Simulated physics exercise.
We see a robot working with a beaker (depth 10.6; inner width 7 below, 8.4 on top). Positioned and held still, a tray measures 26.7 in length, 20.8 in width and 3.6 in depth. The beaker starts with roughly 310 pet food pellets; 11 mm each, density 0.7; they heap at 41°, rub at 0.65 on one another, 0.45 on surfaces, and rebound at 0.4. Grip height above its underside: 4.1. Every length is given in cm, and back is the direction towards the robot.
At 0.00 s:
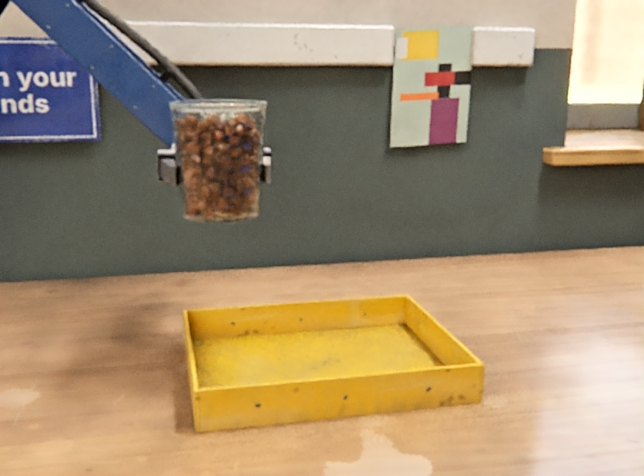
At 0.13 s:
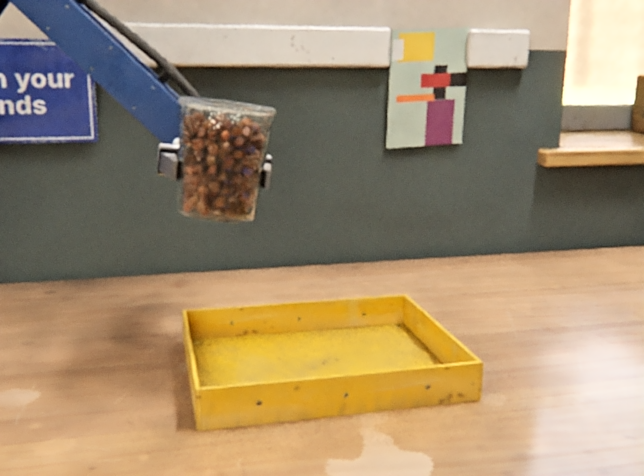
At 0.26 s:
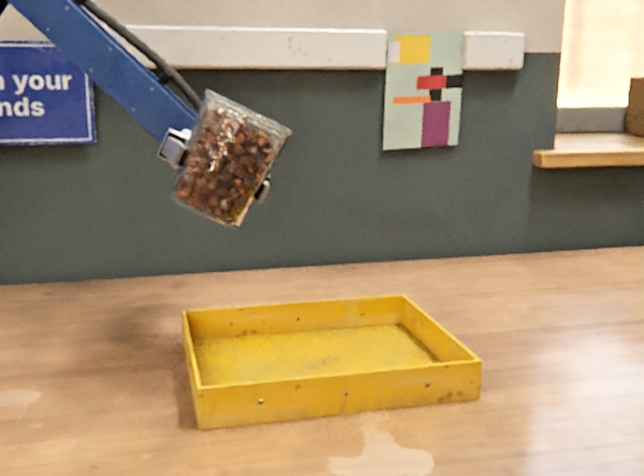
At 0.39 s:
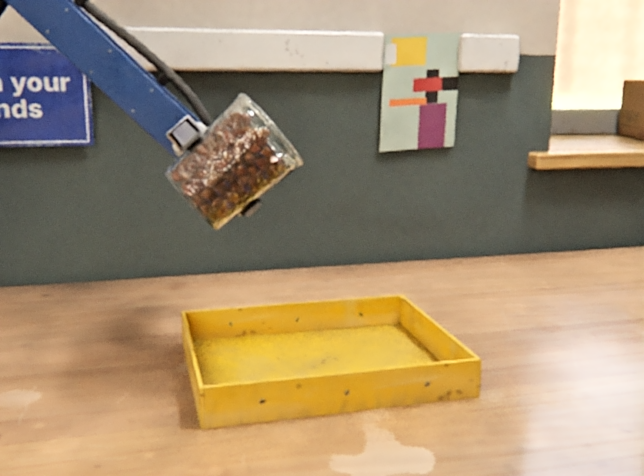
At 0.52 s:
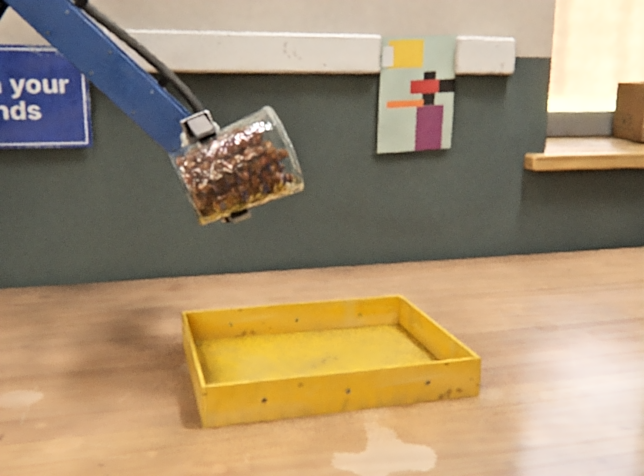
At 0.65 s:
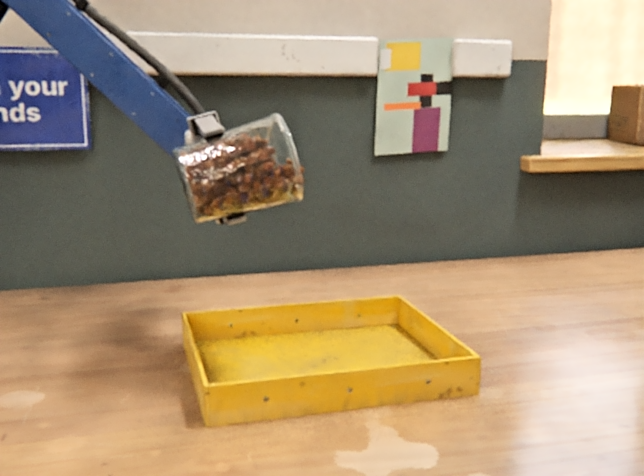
The video shows a blue robot arm holding a clear beaker of brown pellets above a yellow tray on a wooden table, tilting it steadily to the right until it lies nearly sideways, the pellets shifting inside.
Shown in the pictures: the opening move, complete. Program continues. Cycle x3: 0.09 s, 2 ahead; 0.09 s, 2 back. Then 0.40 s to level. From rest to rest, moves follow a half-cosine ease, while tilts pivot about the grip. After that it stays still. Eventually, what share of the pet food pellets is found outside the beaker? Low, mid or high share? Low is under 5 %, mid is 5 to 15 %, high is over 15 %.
A high share.
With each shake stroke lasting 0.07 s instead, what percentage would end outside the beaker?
The share would be near 40 %.
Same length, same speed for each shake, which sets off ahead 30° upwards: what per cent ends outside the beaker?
It comes to around 40 percent.
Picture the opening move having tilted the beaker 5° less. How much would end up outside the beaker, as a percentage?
In that case roughly 25 per cent.
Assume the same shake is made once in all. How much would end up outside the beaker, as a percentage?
About 15 %.
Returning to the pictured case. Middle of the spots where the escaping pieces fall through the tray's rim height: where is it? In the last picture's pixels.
Close to pixel (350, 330).
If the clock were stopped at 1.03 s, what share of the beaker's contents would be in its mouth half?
Some 50 per cent.
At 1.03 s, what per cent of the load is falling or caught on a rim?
Logged share: Close to 9 per cent.
By 1.03 s, tilted 76° forward, highest piece 23 above the table; 247 in the beaker, 33 in the tray, 27 in flight or on a rim.
By 1.40 s, tilted 34° forward, highest piece 26 above the table; 211 in the beaker, 94 in the tray, 2 in flight or on a rim.
By 1.79 s, level, highest piece 27 above the table; 211 in the beaker, 96 in the tray.
By 2.84 s, level, highest piece 27 above the table; 211 in the beaker, 96 in the tray.
Final count, 211 in the beaker, 96 in the tray. That is 31 % outside the beaker.
